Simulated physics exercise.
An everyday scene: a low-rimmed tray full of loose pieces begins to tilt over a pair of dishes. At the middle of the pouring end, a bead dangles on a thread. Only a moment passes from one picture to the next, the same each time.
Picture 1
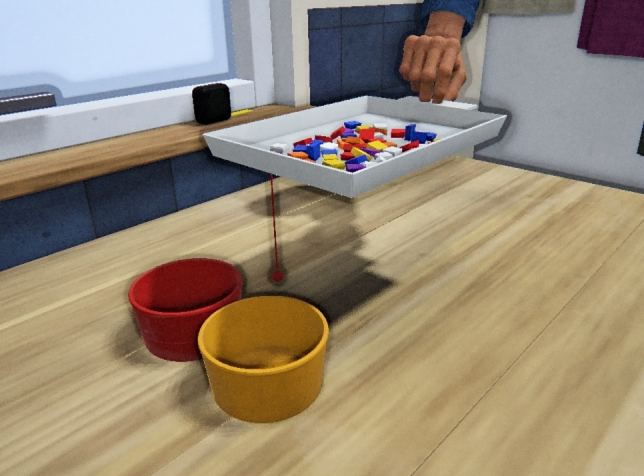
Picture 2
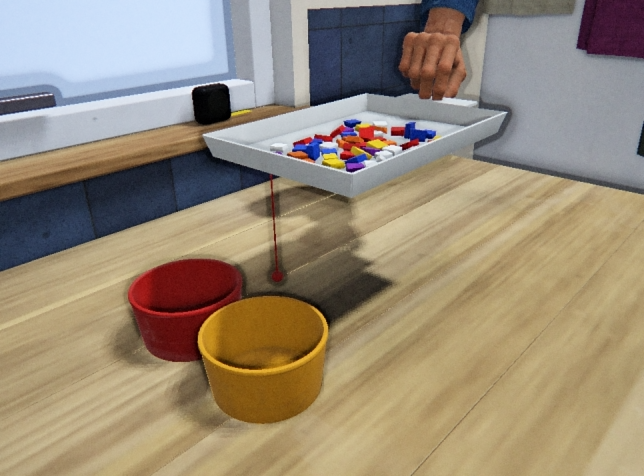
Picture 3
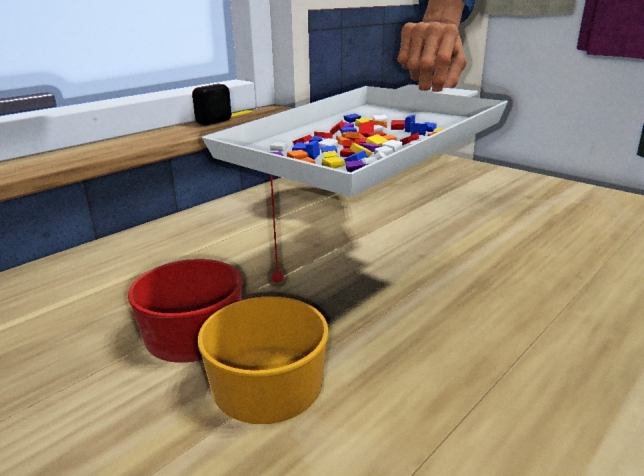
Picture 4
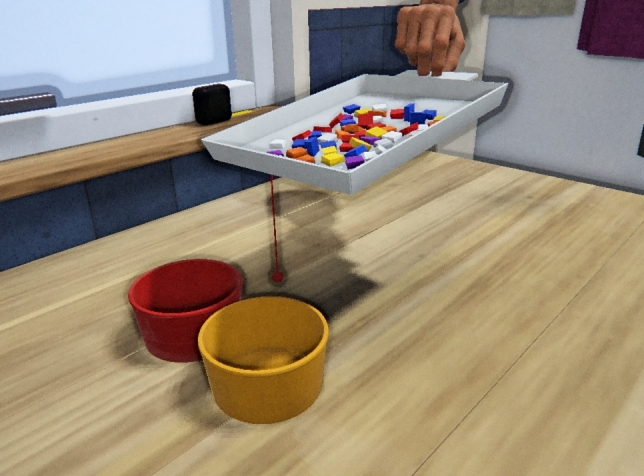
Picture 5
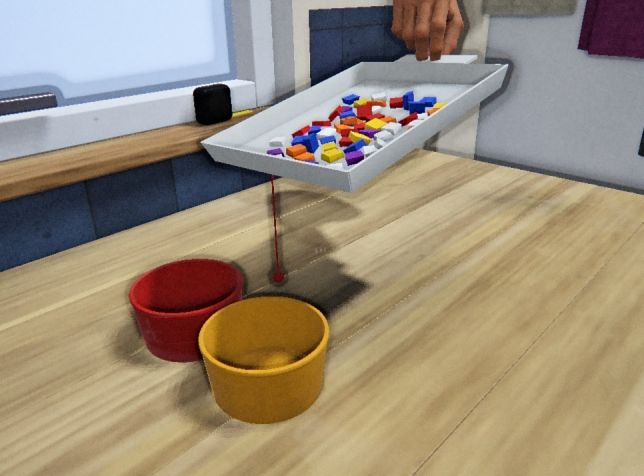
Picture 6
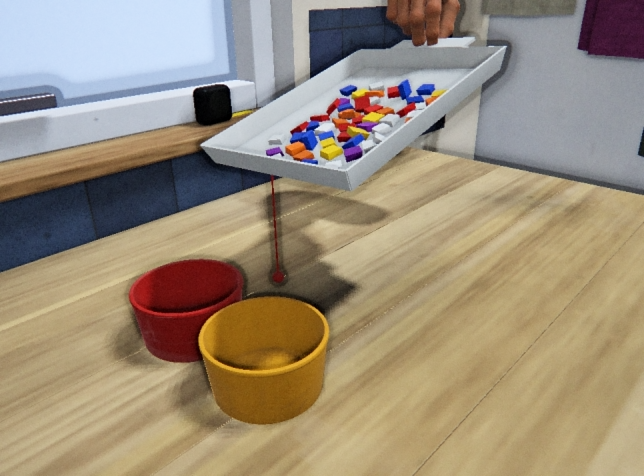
At first, a hand holds a pale tray of small colourful pieces nearly level above a red dish and an orange dish, with a red bead hanging on a thread. The hand then tilts the tray gradually, its near left corner lowest, until the slope is clear, while the dishes stay still.
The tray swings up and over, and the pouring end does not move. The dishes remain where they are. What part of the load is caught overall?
The dishes are going to end up holding the main part.
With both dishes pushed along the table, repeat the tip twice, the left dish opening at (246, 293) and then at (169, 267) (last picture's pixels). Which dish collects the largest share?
Placement one: The left-positioned dish. Placement two: The right-positioned dish.
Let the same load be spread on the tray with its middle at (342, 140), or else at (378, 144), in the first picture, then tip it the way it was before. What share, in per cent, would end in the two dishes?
It would be roughly 90 per cent for the first and roughly 90 per cent for the second.
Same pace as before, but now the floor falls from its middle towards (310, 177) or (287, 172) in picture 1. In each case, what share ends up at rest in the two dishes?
Shares: 70 %, then 80 %.
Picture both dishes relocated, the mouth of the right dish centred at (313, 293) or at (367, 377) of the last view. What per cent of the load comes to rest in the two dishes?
The first gives 20 %, the second 40 %.
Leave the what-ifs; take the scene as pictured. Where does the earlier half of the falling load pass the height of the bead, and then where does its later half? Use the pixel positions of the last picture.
I'd say close to (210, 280) at first and close to (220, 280) later on.
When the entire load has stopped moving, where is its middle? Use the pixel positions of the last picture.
I'd place the middle at about (205, 342).
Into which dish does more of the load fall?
Of the two, the left-side one is the fuller.
Just after the last frame, tray tipped steeply; every one on the tray.
A moment on, tray tipped right over; almost all on the tray; just a few in the right dish; just a few in the left dish; just a few in the air.
Further on, tray tipped past a quarter turn; roughly a quarter in the right dish; roughly half in the left dish; roughly a quarter outside both; just a few in the air.
When it is over, tray tipped past a quarter turn; roughly a quarter in the right dish; roughly half in the left dish; roughly a quarter outside both; just a few in the air.
